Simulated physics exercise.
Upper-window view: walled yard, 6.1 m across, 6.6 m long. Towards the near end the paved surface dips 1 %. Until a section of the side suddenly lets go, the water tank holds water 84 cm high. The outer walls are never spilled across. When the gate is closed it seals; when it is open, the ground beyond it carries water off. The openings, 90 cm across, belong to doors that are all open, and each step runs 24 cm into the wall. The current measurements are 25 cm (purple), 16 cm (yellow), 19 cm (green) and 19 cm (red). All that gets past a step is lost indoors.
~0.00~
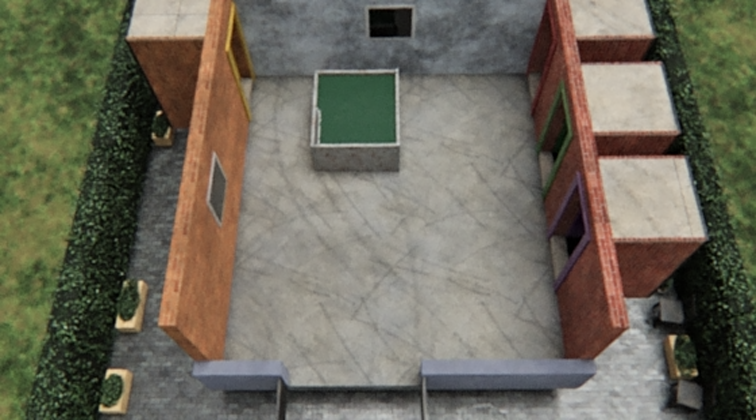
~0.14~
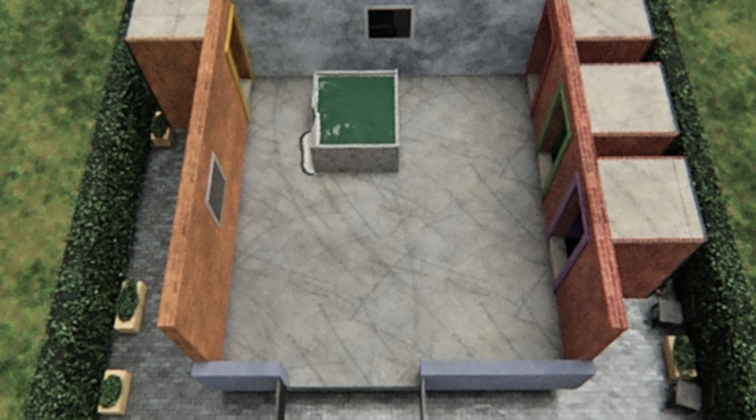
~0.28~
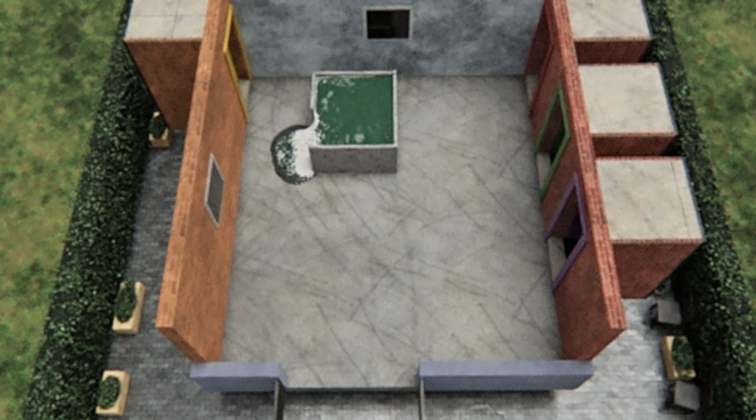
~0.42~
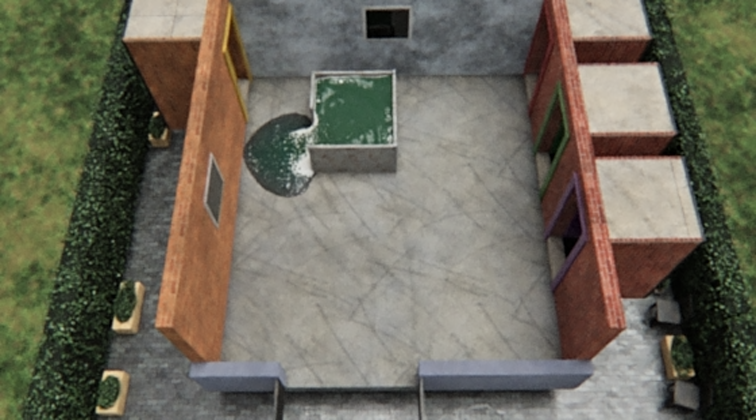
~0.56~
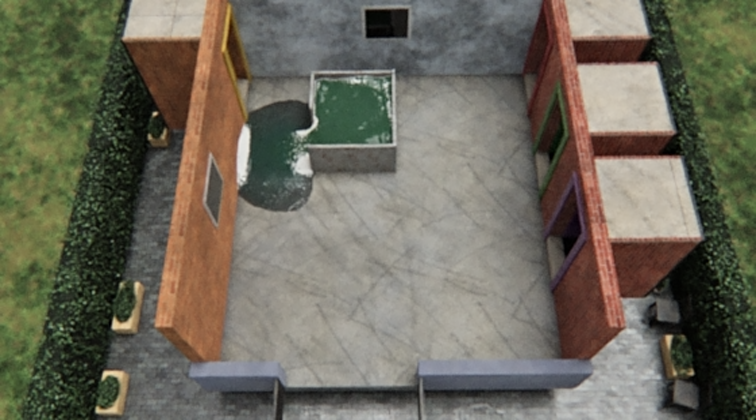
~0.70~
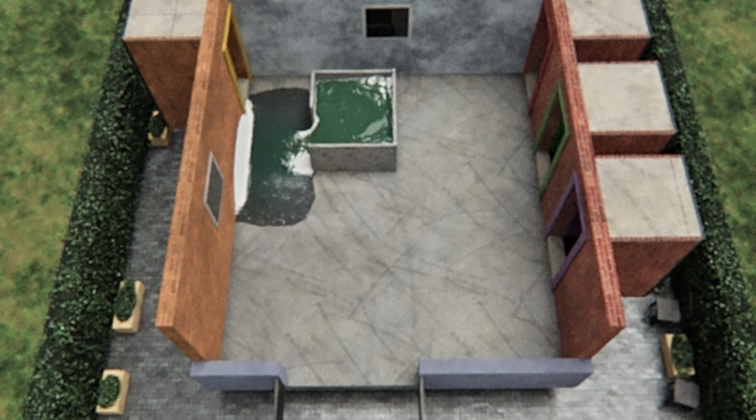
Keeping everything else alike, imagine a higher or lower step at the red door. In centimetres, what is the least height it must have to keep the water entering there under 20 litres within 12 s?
12 cm.
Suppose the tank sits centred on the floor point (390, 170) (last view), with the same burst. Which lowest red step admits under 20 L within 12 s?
Close to 6.5 cm would do it.
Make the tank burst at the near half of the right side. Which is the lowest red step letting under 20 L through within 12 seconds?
In that case you'd want it roughly 20 cm high.
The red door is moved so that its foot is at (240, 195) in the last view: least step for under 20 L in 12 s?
Roughly 32 cm, give or take.
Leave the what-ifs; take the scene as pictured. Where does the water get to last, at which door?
Purple.
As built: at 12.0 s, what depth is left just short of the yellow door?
Lab note: Depth approx. 4.5 cm.
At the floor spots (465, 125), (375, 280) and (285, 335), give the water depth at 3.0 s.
Taking the spots in order: About 0, 0 and 6 centimetres.
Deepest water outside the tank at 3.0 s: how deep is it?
Max depth: Around 29 cm.
After 1.4 s water covers 15 % of the floor, deepest (49 cm) near (252, 156); it has not reached the red door.
After 3.0 s water covers 40 % of the floor, deepest (29 cm) near (242, 163); it has not reached the red door.
After 12.0 s water covers 85 % of the floor, deepest (8 cm) near (220, 373); 4 cm at the red door, 0 litres in over its 19 cm step.
At the red door as built, the water arrived by 3.6 s and peaked near 18 cm at 4.0 s.
Run again over the same 12 s with other heights there, 43 litres in over 9.5 cm, 10 litres over 13.5 cm. The limit of 20 litres is kept from about 12 cm up.
